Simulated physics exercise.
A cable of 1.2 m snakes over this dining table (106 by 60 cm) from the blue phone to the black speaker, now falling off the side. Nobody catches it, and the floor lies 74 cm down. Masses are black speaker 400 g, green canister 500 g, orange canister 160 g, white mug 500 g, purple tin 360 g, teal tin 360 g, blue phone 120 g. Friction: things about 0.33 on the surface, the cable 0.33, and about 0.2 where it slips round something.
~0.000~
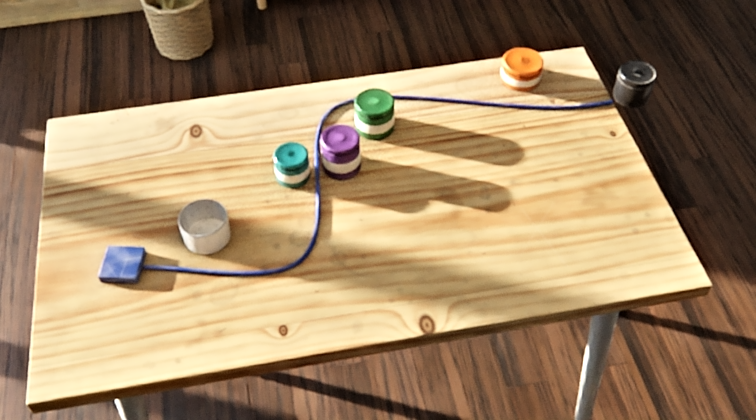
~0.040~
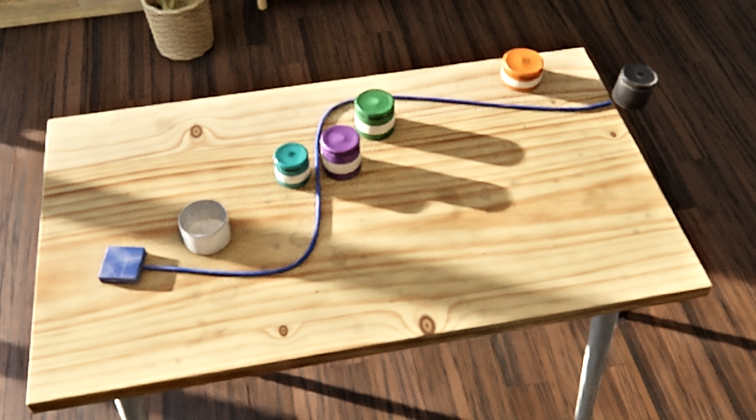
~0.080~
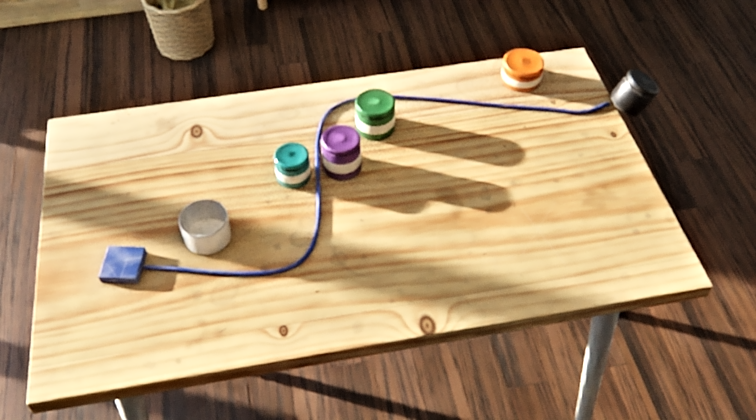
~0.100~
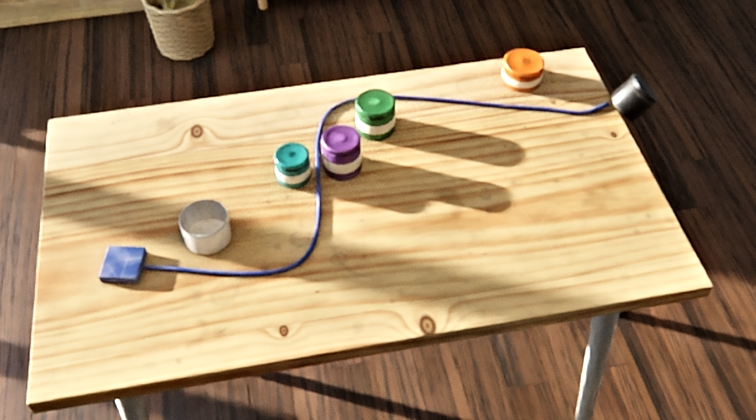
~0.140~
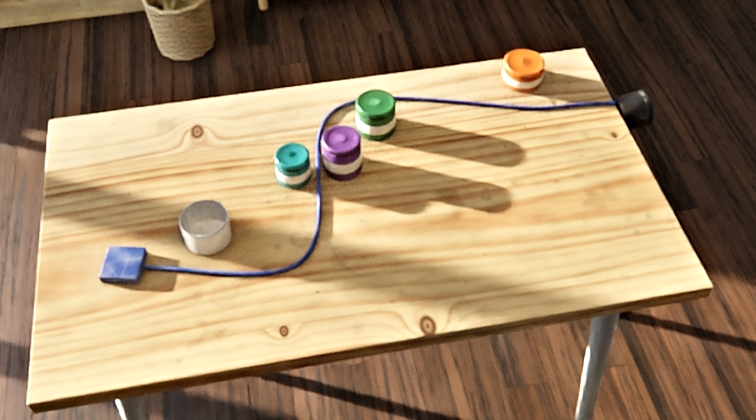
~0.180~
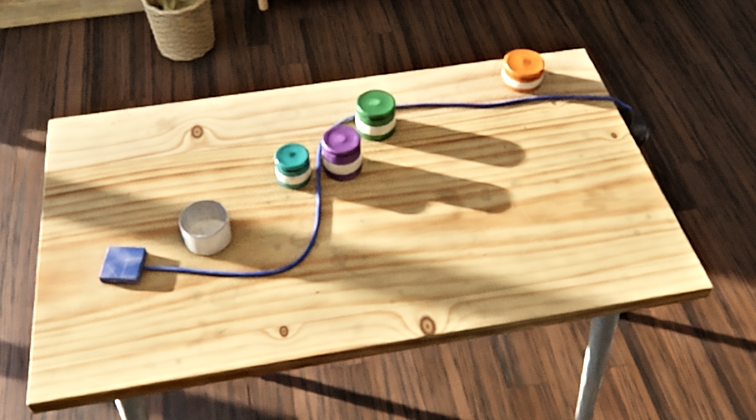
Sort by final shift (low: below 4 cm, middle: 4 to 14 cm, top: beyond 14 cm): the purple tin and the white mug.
The purple tin slides into the middle band, the white mug stays in the low band.
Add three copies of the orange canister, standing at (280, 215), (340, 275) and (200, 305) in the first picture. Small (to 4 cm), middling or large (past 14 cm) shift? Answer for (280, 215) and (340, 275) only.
In turn: Middling, small.
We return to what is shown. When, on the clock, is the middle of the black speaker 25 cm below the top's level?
That is: 0.30 s.
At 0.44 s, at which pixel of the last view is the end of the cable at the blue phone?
Around (227, 257).
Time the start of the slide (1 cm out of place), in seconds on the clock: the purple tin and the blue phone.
Purple tin 0.70 s, blue phone 0.28 s.
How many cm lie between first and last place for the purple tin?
Purple tin 8 cm.
After 0.4 s, the cable's tail end at (227, 257); white mug 1 cm off its start, blue phone 15 cm off its start, black speaker over the edge.
After 0.7 s, the cable's tail end at (340, 188); white mug 1 cm off its start, blue phone 39 cm off its start, black speaker over the edge.
After 0.9 s, the cable's tail end at (353, 159); purple tin 6 cm off its start at (371, 122), white mug 1 cm off its start at (207, 212), blue phone 41 cm off its start at (346, 167).
After 1.2 s, the cable's tail end at (348, 143); purple tin 7 cm off its start, white mug 1 cm off its start, blue phone 42 cm off its start.
After 2.4 s, the cable's tail end at (348, 143); purple tin 7 cm off its start at (375, 122), white mug 1 cm off its start at (207, 212), blue phone 42 cm off its start at (330, 143), green canister 7 cm off its start at (410, 112).
